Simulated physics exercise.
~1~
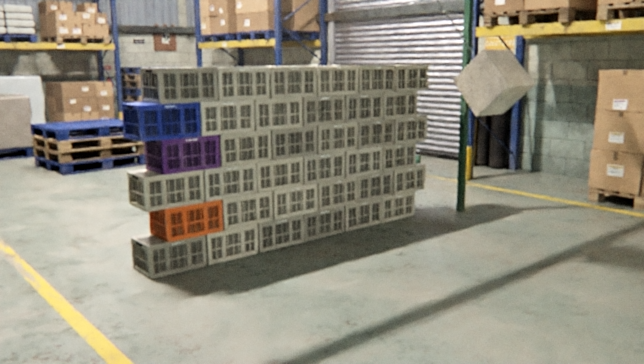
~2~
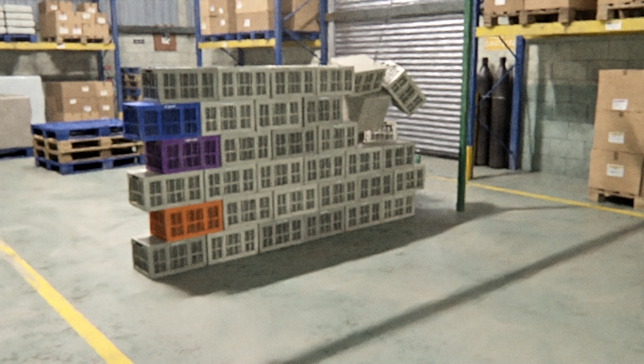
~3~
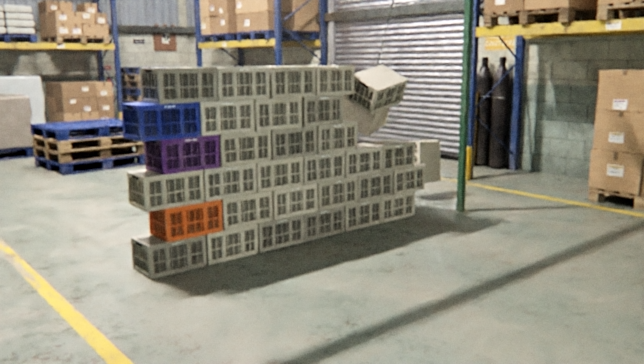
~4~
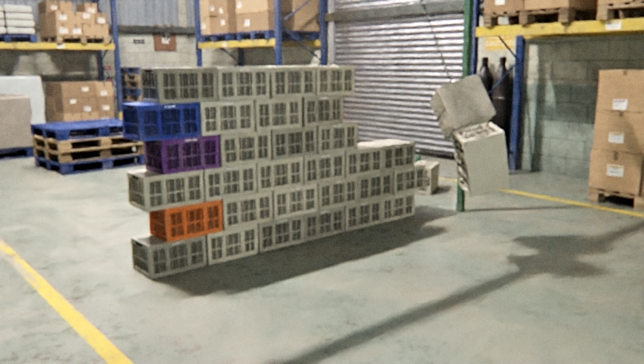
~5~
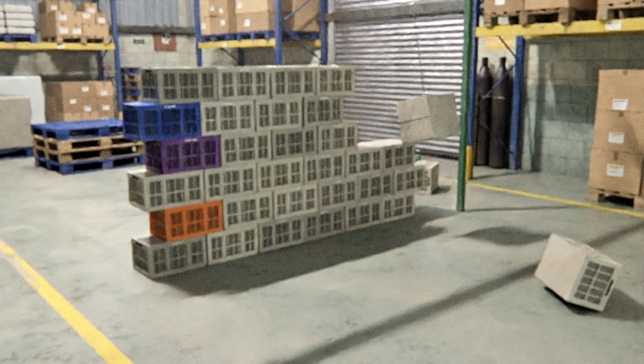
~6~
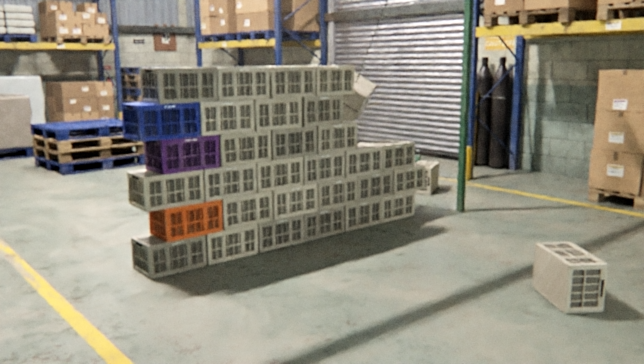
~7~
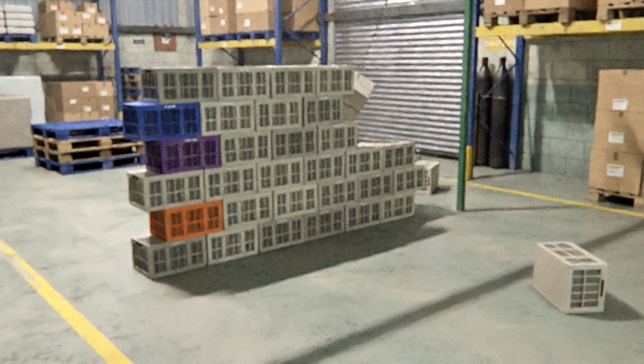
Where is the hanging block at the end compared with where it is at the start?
At the start it hangs in the open to the right of the wall, near the green post. By the end it is farther left, partly hidden behind the right end of the wall's top row.
